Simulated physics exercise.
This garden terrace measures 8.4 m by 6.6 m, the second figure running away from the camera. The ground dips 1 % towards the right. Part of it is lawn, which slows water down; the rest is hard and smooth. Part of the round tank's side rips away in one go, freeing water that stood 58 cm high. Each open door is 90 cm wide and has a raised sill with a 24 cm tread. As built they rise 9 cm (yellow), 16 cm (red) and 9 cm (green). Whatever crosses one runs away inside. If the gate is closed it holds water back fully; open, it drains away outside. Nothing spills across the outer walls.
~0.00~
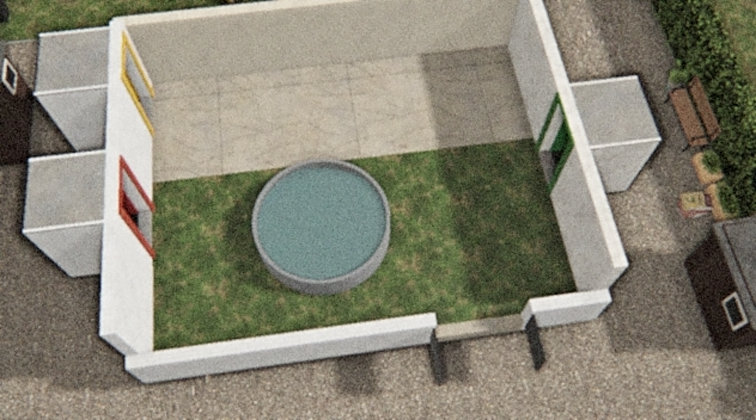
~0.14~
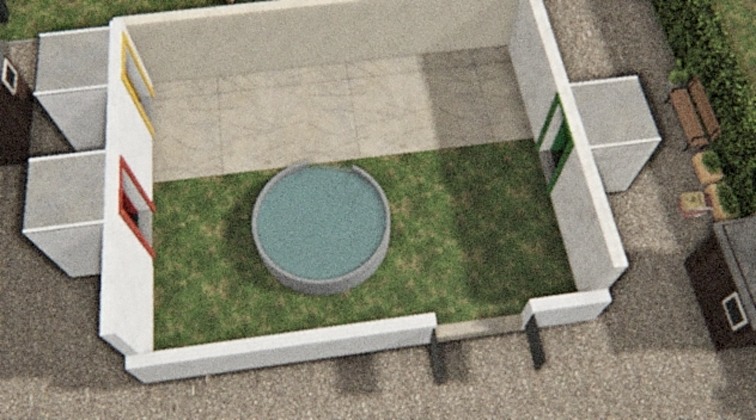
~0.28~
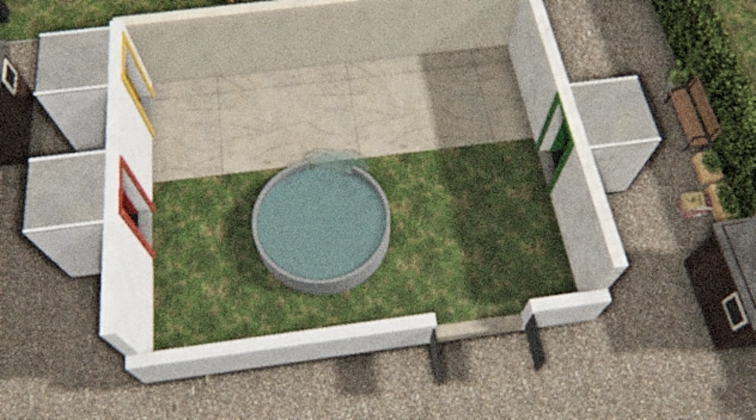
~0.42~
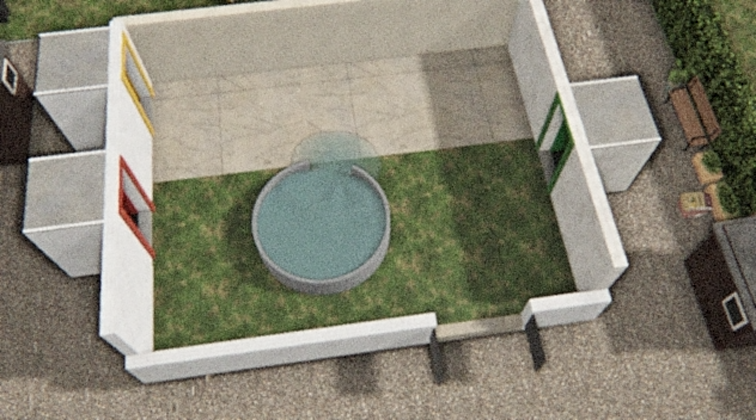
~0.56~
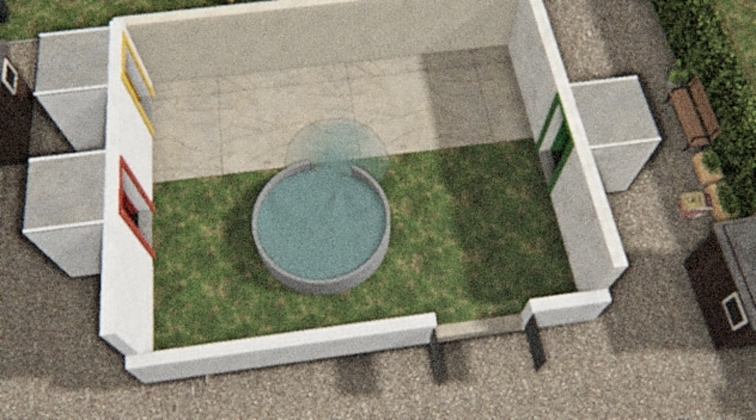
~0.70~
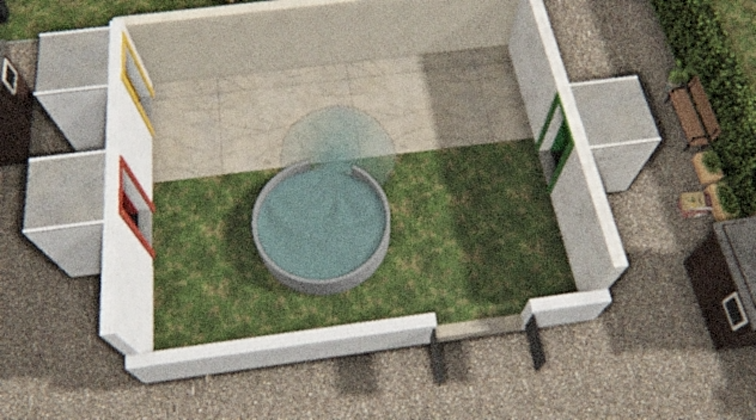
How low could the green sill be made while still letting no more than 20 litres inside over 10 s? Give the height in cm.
At least 5.5 cm or so.
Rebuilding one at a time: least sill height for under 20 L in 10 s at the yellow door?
Roughly 6.5 cm at yellow.
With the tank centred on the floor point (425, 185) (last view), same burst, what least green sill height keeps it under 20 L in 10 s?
Some 7.5 cm.
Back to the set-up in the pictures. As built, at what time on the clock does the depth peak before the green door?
Around 8.0 s.
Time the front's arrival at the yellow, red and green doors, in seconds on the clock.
Yellow 3.4 s, red 6.0 s, green 4.5 s.
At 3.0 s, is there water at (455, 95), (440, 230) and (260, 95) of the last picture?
In turn: Flooded, still dry, wet.
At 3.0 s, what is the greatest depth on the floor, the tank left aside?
Roughly 34 cm.
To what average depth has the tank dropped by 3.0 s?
Roughly 35 cm on average.
After 1.4 s water covers 20 % of the floor, deepest (32 cm) near (339, 174); it has not reached the green door.
After 3.0 s water covers 35 % of the floor, deepest (34 cm) near (504, 49); it has not reached the green door.
After 10.0 s water covers 85 % of the floor, deepest (13 cm) near (506, 55); 9 cm at the green door, 0 litres in over its 9 cm sill.
At the green door as built, the water arrived by 4.4 s and peaked near 9 cm at 8.2 s.
Run again over the same 10 s with other heights there, 29 litres in over 4.5 cm, 14 litres over 6 cm. The limit of 20 litres is kept from about 5.5 cm up.
